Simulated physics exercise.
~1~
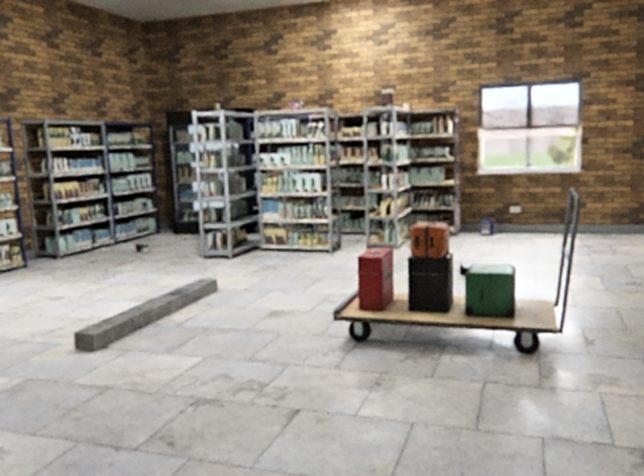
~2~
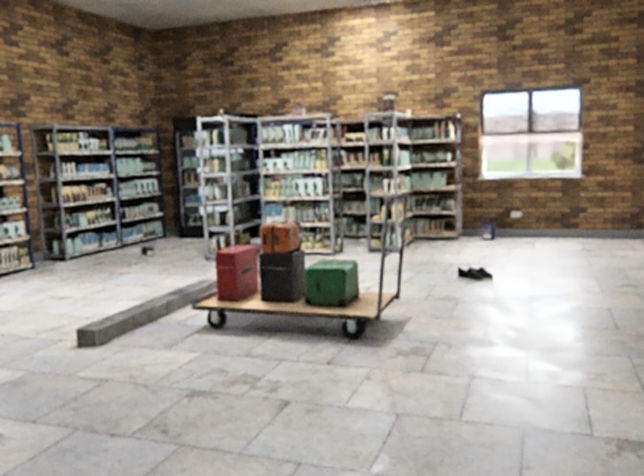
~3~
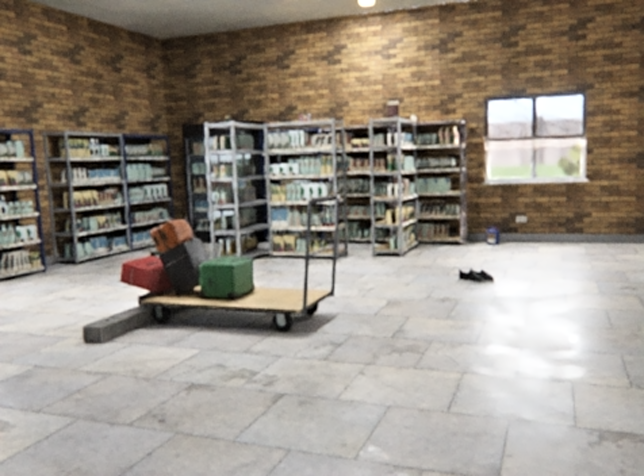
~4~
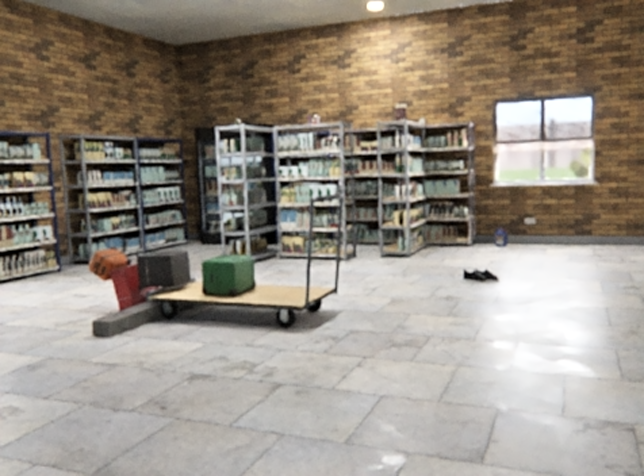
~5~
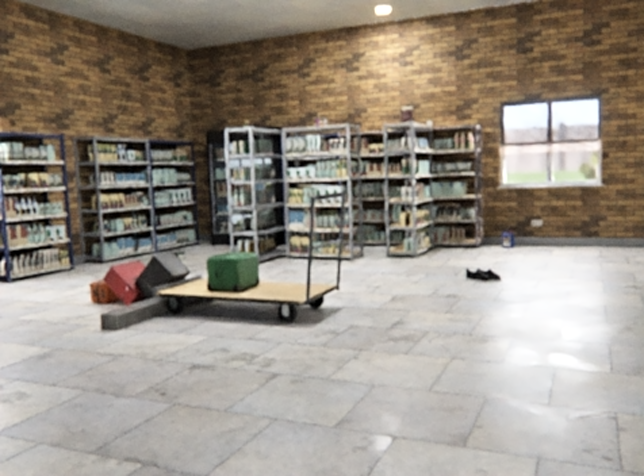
A flat trolley carrying a red box, a black box with an orange case on top, and a green case stands on the right of a tiled room, seen from a slightly drifting view. Bookshelves and a window line the brick walls behind, and a grey kerb lies on the floor at left. The trolley rolls left and stops against the kerb. The red box topples forward, the black box tips after it, and the orange case pitches over the front. All three end overturned on the floor around the kerb, while the green case stays upright on the deck.
